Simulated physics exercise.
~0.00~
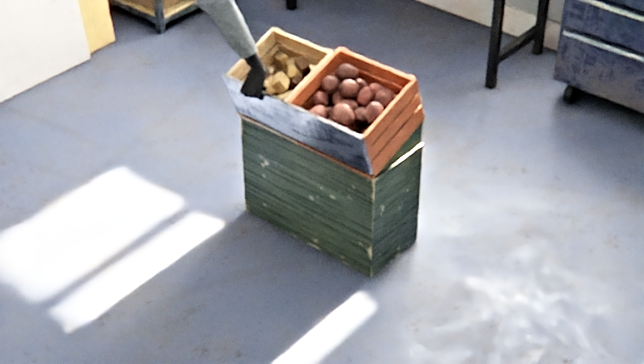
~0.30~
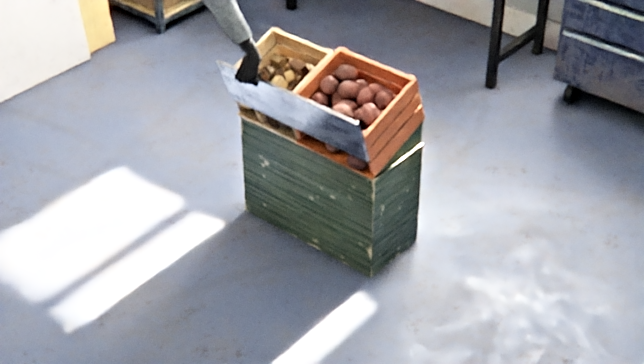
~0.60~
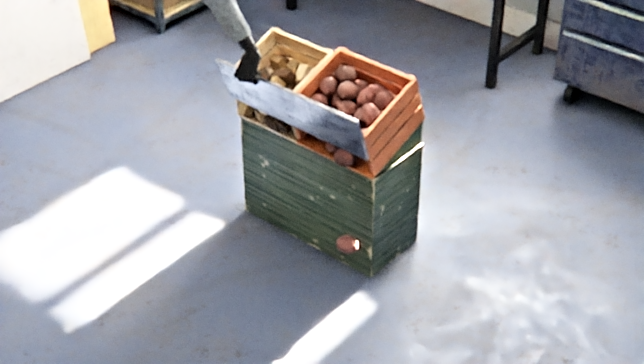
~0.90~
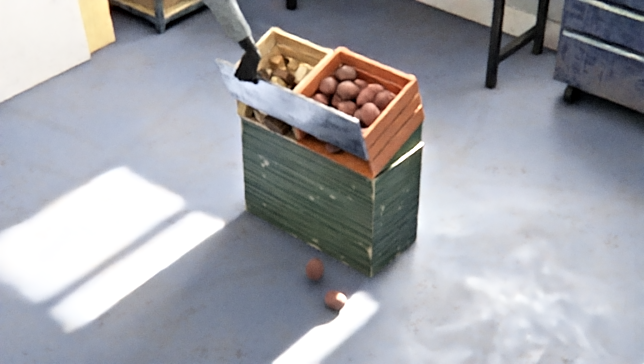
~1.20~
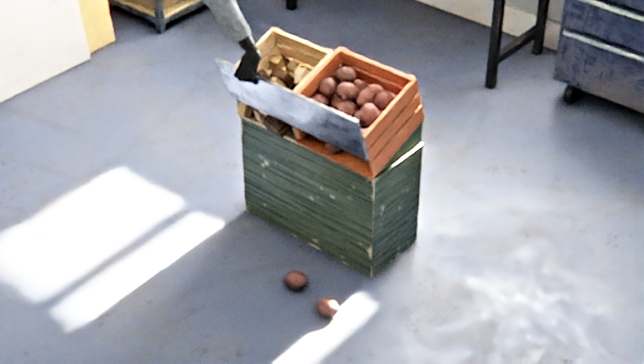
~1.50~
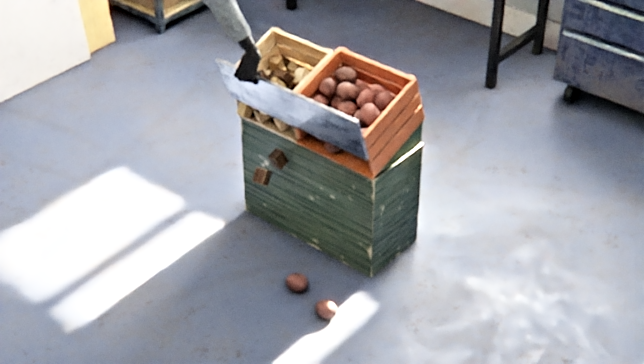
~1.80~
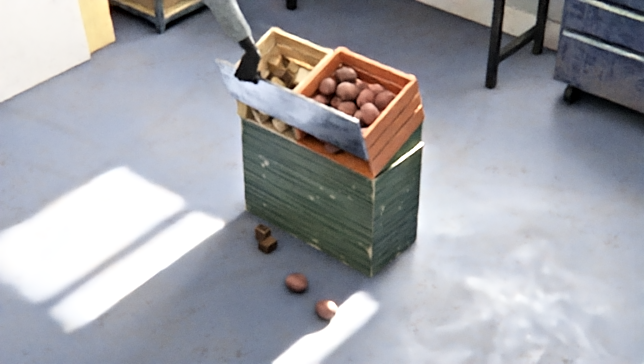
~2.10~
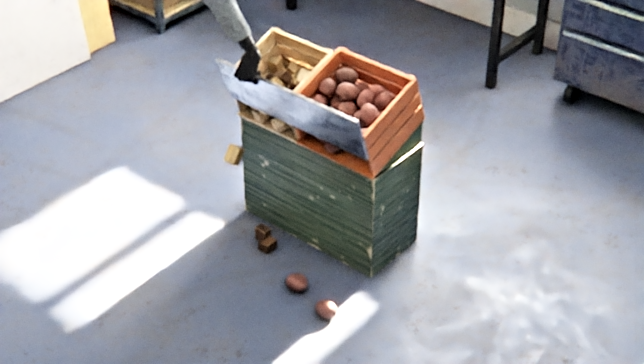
A grey gate across two open crates, one of red potatoes and one of wooden blocks, was lifted slightly by hand, and two potatoes dropped to the floor, followed by a few blocks, while nearly everything else stayed put.
